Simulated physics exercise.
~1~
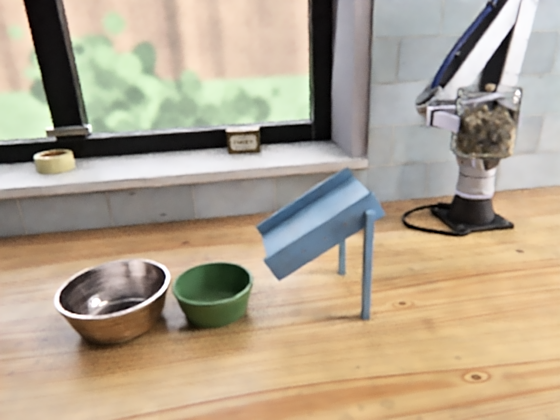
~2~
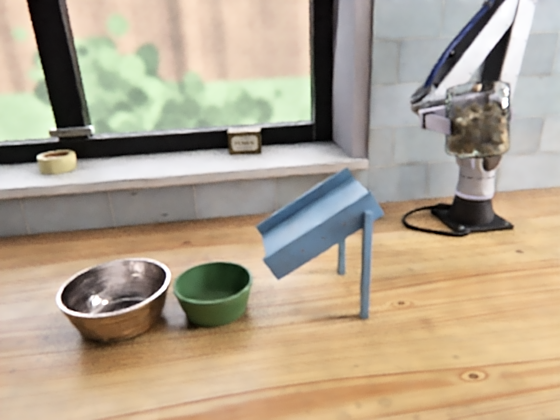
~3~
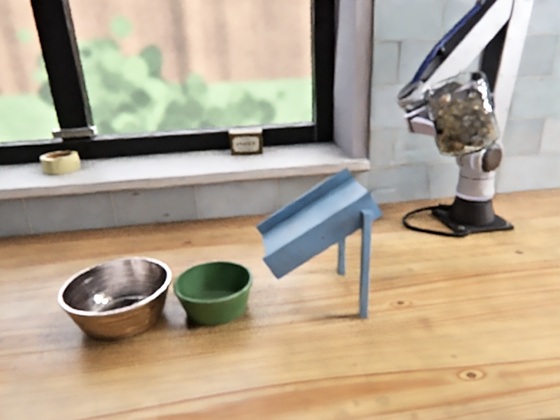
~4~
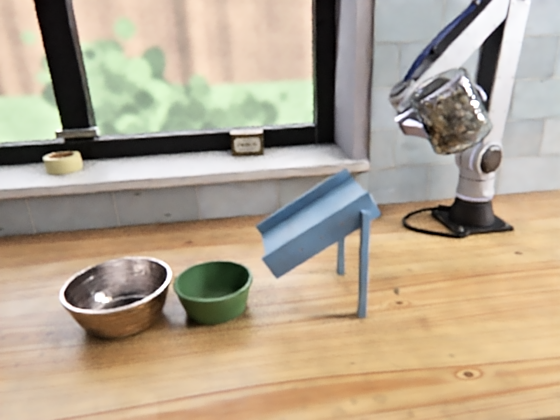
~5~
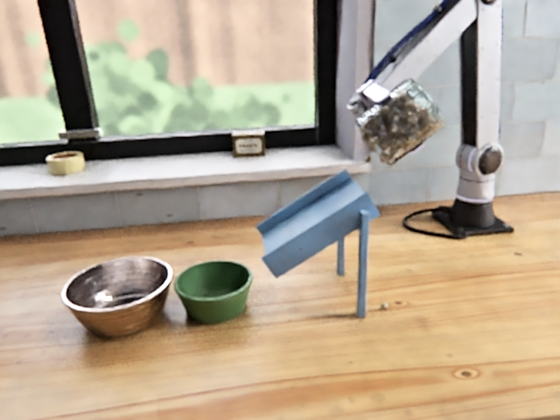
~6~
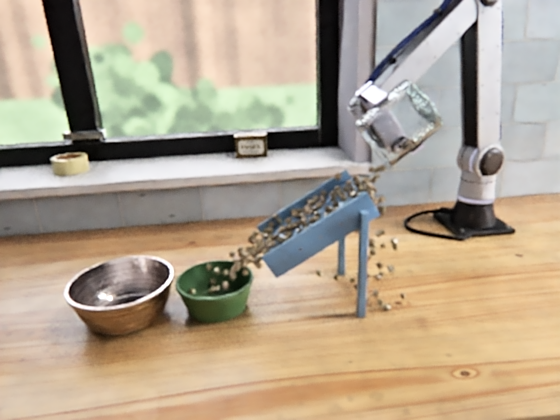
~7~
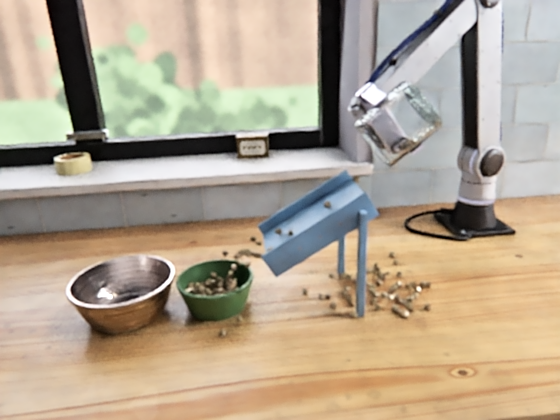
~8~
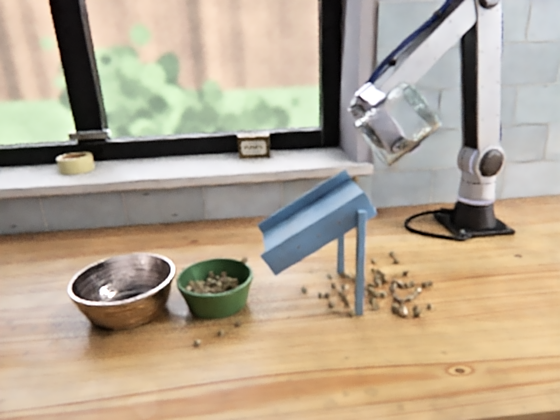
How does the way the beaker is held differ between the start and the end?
At the start the robot arm holds the beaker upright, and by the end it holds it tipped upside down above the high end of the chute.
A robot arm on the right of a wooden counter grips a clear beaker full of small brownish pebbles, seen from the front and slightly above, with a window behind. A blue sloping chute on legs stands in the middle, with a green bowl and a metallic bowl to its left. The arm carries the beaker left towards the chute's high end, tilting it until it tips over. The pebbles pour down the chute into the green bowl, while many spill onto the counter. It ends with the beaker empty, the metallic bowl still empty, and pebbles scattered around the chute's legs.
